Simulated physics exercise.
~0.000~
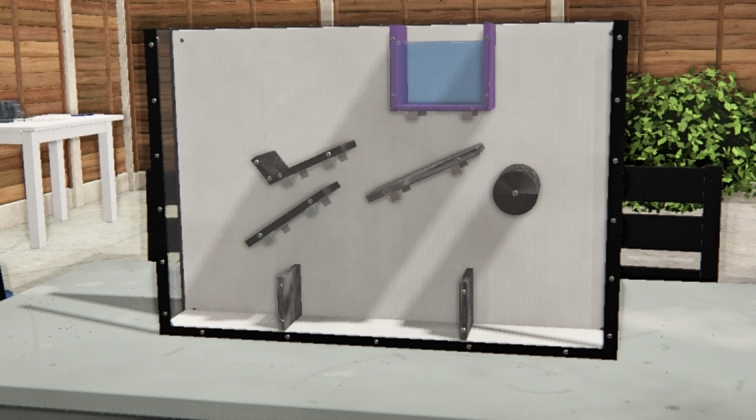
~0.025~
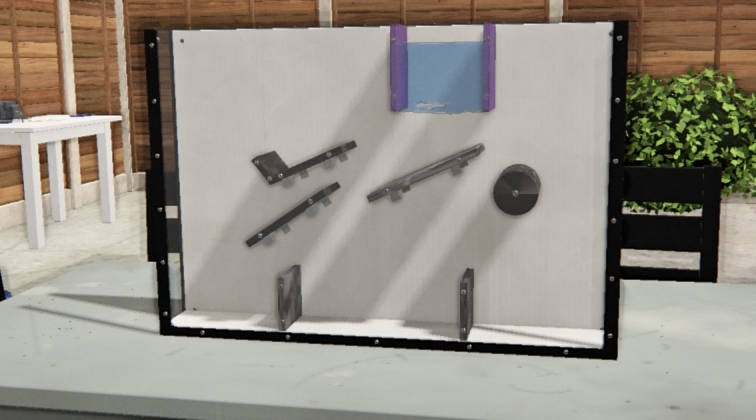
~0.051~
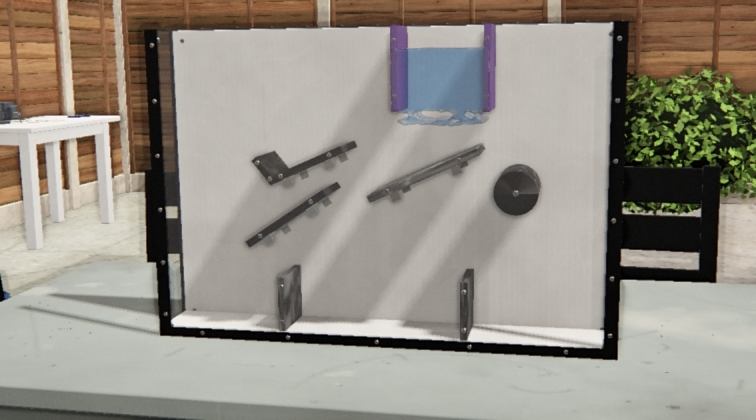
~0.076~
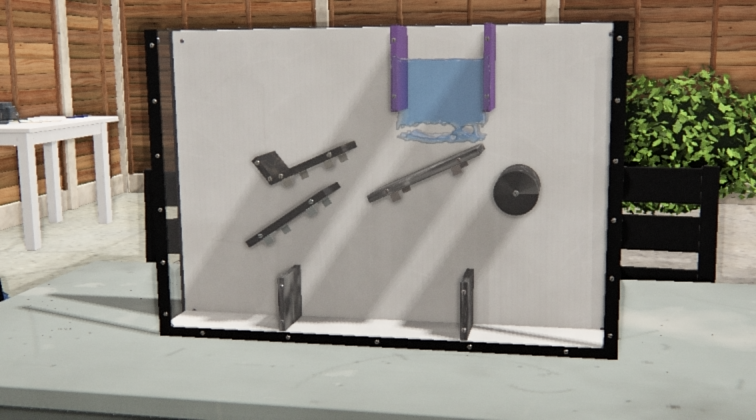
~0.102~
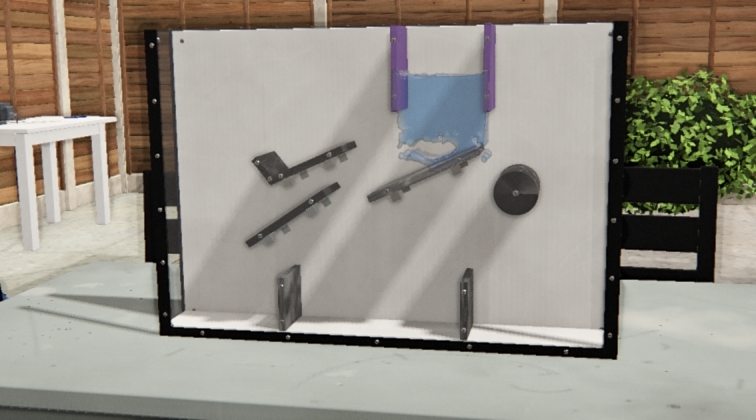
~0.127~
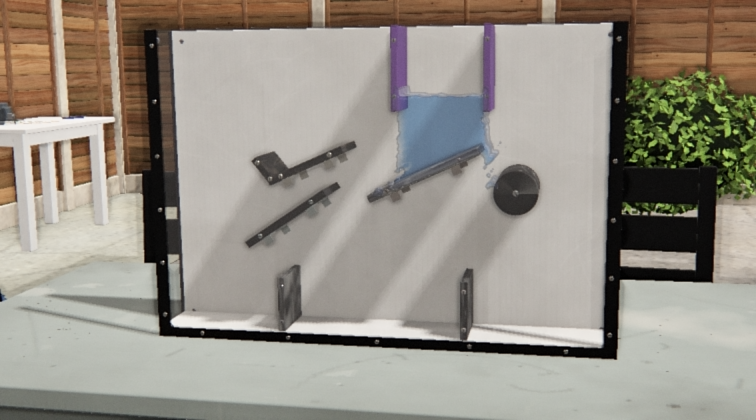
A clear upright trough stood on a table as the floor of its purple header vanished; the blue water inside dropped in a block, hit the sloping bar below, and began spreading past its edges.
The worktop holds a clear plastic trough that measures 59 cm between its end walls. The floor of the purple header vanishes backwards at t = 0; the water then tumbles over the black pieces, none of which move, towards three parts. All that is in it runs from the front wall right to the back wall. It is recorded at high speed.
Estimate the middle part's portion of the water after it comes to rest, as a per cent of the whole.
The middle part ends up with about 45 percent.
By 0.23 s the parts hold 2, 0 and 1 per cent, with 96 still above them.
By 0.38 s the parts hold 30, 20 and 9 per cent, with 42 still above them.
By 0.74 s the parts hold 32, 44 and 16 per cent, with 8 still above them.
At rest it is 35 per cent left, 46 middle, 17 right.
